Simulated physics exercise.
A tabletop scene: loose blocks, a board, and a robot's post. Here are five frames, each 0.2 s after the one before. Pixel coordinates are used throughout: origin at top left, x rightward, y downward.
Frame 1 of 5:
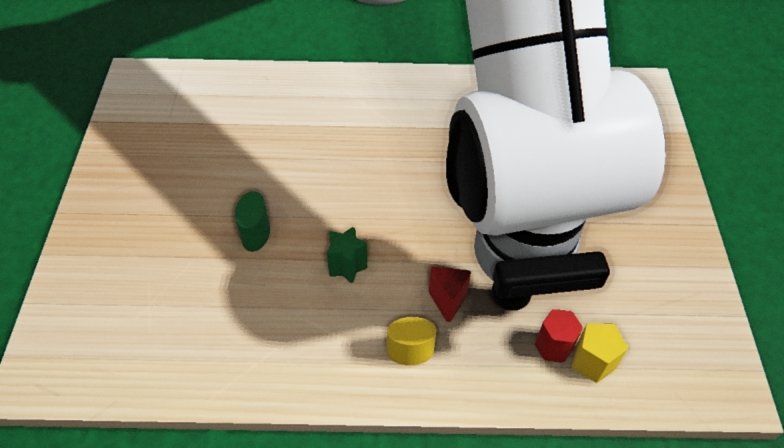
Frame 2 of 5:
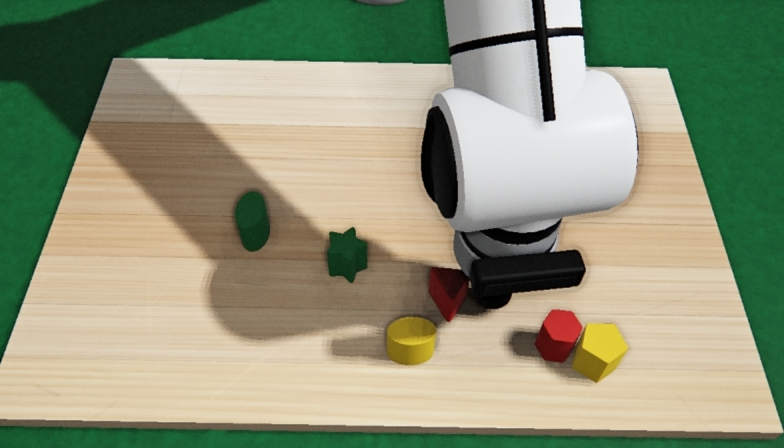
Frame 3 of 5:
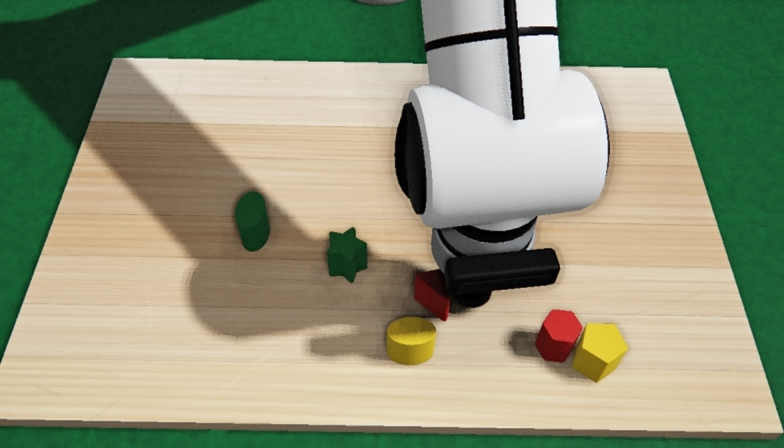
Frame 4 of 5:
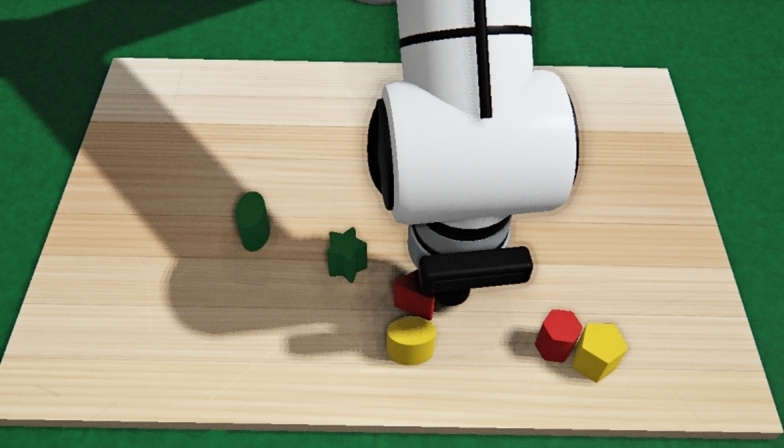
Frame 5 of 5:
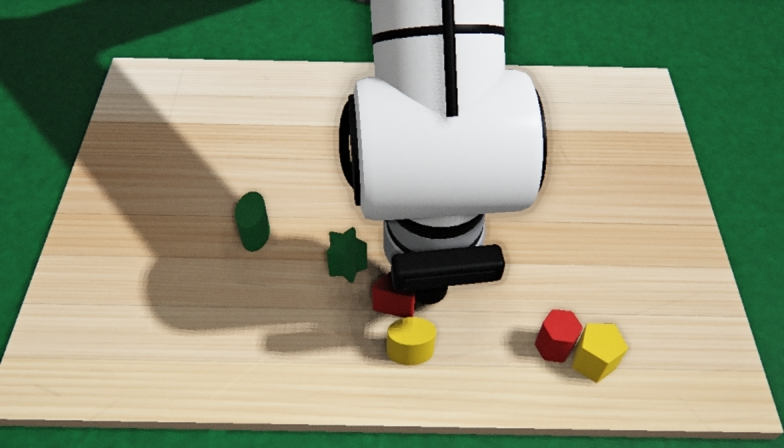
A white robot arm slid left across a wooden board and pushed a red triangular block along, between a green star and a yellow round block, while the other blocks stayed still.
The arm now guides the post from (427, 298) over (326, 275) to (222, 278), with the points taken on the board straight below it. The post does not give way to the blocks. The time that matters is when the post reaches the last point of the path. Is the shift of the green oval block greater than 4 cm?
That would be a no.
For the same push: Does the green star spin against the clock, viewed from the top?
Answer: No.
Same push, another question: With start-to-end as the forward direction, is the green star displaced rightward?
I believe so.
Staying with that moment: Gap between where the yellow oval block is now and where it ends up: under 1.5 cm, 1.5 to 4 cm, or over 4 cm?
My prediction: Under 1.5 cm.
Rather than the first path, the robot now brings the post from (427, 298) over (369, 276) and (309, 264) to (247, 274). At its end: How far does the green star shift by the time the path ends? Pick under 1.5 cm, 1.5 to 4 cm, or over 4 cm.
My prediction: Over 4 cm.
On the path given first. One third of the way, post at (358, 270); green star at (333, 238); red triangular block at (340, 282), turned 55° anticlockwise.
Two thirds of the way, post at (289, 263); green star at (290, 222), turned 50° clockwise; red triangular block at (337, 283), turned 65° anticlockwise.
At the end, post at (219, 267); green oval block still; green star at (288, 222), turned 65° clockwise; red triangular block at (337, 283), turned 65° anticlockwise; yellow oval block still.
